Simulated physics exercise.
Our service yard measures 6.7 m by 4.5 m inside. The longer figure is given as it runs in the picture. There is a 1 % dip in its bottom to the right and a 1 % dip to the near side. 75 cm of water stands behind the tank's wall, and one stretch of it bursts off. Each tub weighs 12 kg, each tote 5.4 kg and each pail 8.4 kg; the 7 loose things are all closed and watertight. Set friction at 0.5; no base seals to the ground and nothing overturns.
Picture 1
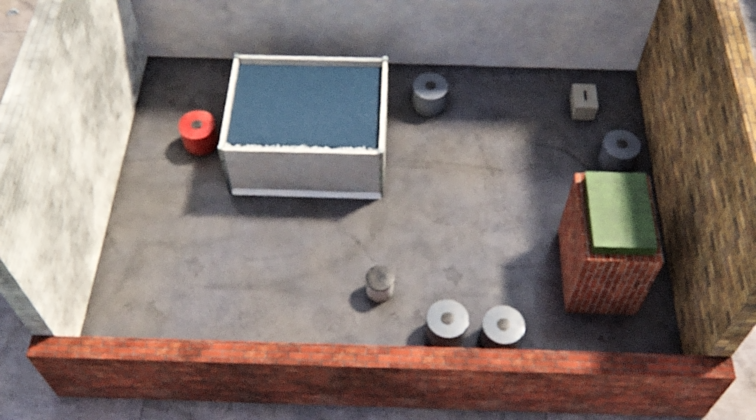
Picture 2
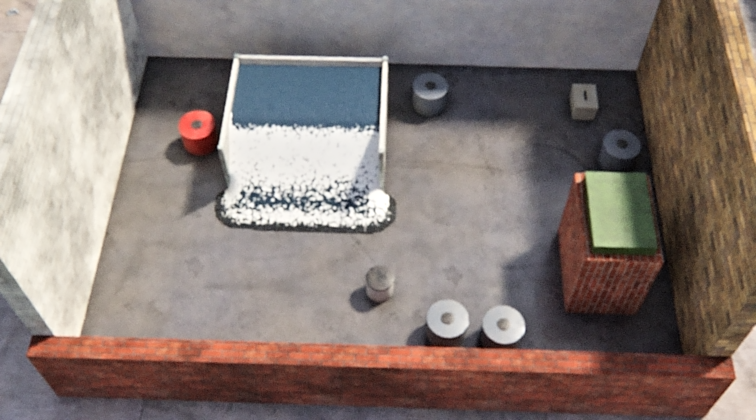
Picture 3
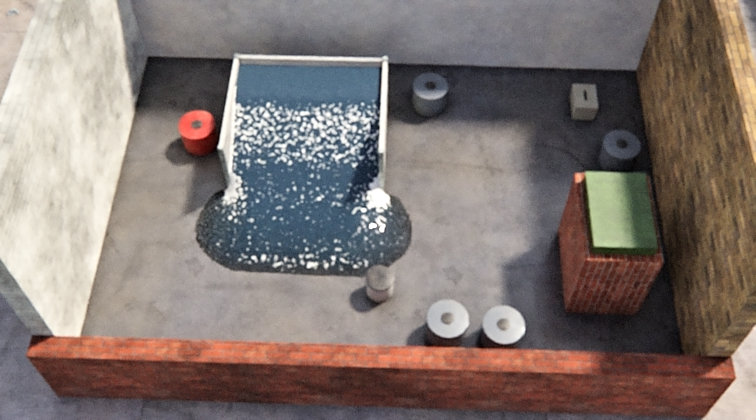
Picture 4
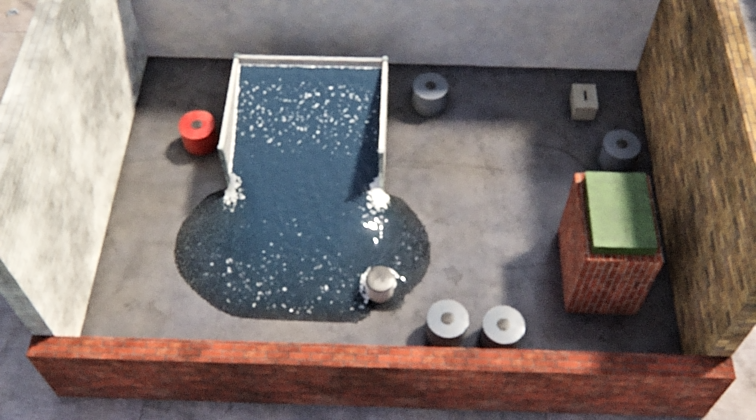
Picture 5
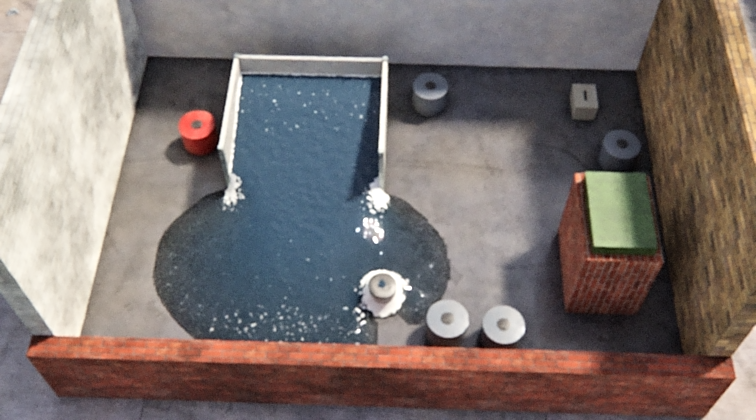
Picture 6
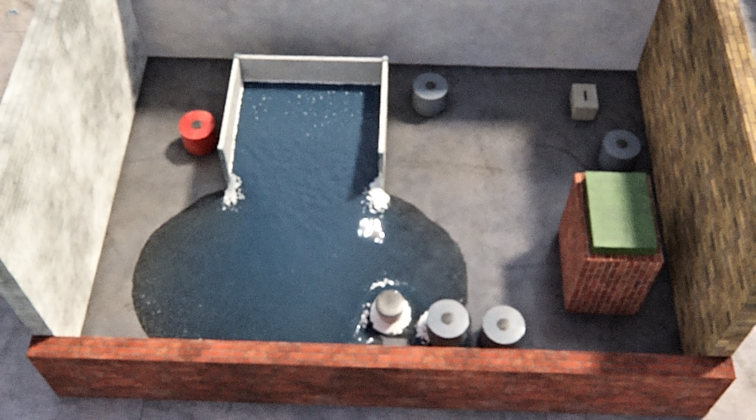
In a walled yard, a tank's near side bursts and water spreads, shifting a small grey drum.
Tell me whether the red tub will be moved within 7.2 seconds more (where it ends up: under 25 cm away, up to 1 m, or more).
The move is big.
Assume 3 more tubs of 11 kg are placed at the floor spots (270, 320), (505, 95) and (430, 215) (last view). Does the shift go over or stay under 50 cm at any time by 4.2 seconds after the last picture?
Order as asked - farther, not as far, not as far.
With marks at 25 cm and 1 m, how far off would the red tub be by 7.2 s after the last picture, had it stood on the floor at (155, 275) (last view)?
Well, it is shoved a long way.
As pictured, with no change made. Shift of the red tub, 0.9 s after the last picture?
I'd put it at around 0 cm.
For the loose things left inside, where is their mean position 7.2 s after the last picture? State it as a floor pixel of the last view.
They average out to somewhere around (522, 154).
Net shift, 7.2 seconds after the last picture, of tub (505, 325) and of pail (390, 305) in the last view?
The first ends 400 cm from its start, the second 300 cm.
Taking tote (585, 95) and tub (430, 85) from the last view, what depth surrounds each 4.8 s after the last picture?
11 and 5 cm.
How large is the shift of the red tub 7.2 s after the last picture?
300 cm.
Then, 0.9 s after the last picture the red tub is near (197, 125), 0.0 m from its start, aground; 2 afloat.
Then, 2.8 s after the last picture the red tub is near (218, 77), 0.8 m from its start, aground; 2 afloat.
Then, 4.8 s after the last picture the red tub is near (349, 68), 2.1 m from its start, aground; 4 afloat.
Then, 7.2 s after the last picture the red tub is near (420, 116), 2.8 m from its start, afloat; 7 afloat.
